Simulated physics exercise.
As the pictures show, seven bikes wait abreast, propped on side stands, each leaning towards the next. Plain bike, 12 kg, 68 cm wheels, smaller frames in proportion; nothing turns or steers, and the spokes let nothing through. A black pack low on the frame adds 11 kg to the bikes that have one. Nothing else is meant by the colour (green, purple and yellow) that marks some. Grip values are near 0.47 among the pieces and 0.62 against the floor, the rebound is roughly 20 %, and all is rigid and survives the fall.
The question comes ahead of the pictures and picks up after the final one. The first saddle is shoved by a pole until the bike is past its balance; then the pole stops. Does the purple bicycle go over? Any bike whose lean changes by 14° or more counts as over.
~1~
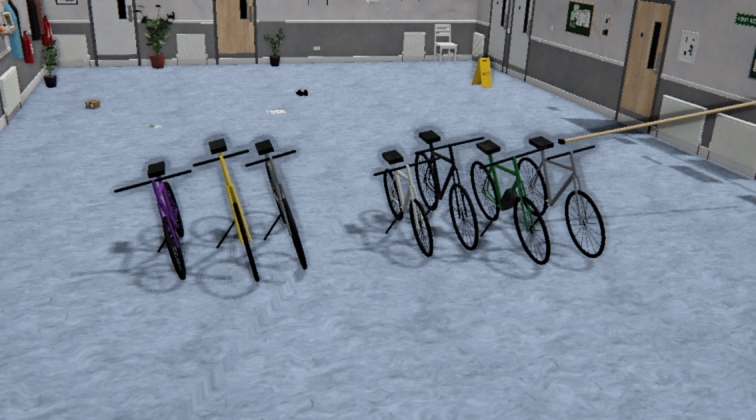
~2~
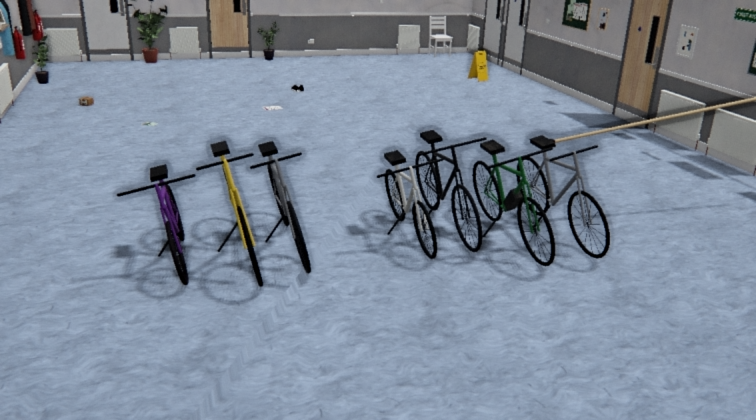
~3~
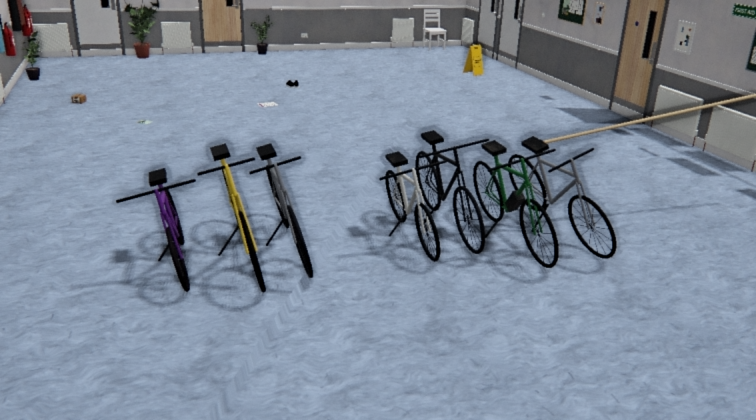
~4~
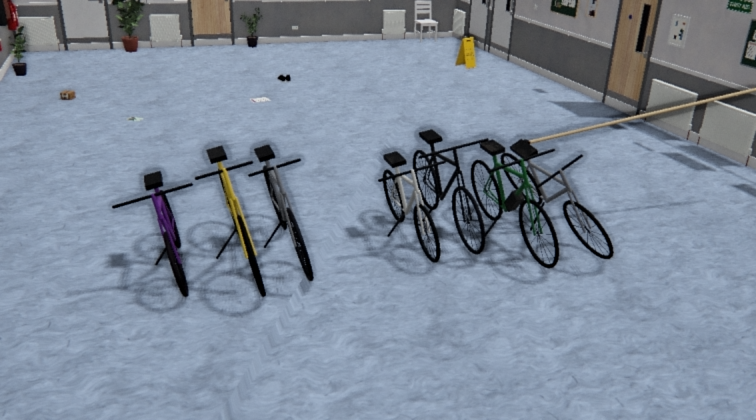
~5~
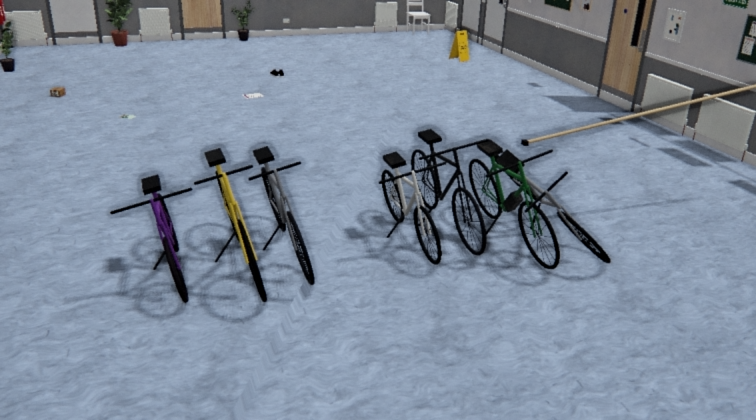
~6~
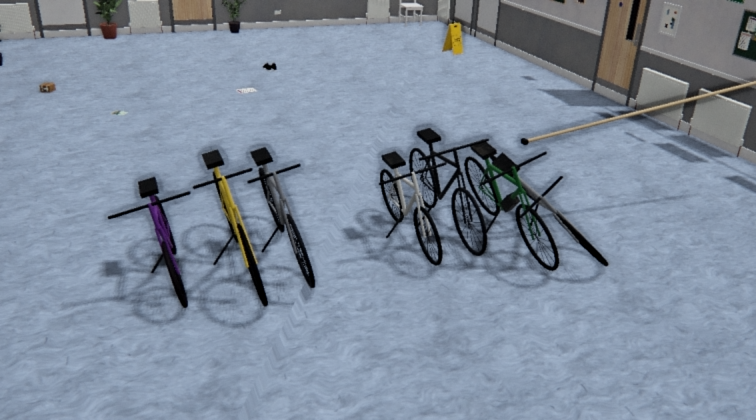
No, it stays on its stand.
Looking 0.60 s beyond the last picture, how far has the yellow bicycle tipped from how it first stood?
It's at some 0 degrees.
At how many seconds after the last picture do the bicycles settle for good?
Settling time: Near 2.0 s.
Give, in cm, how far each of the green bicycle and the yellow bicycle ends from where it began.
Green 60 cm, yellow 0 cm.
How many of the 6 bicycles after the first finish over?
It comes to 3.
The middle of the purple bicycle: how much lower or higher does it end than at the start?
About 0 cm lower.
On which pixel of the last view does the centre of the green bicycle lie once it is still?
Around (470, 229).
Then, 0.60 s later than the last frame, 1 of the 6 other bicycles over; purple bicycle unmoved; green bicycle tilted 27°.
Then, 1.02 s later than the last frame, 3 of the 6 other bicycles over; purple bicycle unmoved; green bicycle tilted 57°.
Then, 1.36 s later than the last frame, 3 of the 6 other bicycles over; purple bicycle unmoved; green bicycle tilted 66°.
When it is over, 3 of the 6 other bicycles over; purple bicycle unmoved; green bicycle tilted 65°; yellow bicycle unmoved. Three left standing. In pixels of the last frame, middles, purple bicycle near (164, 232), green bicycle near (470, 229).
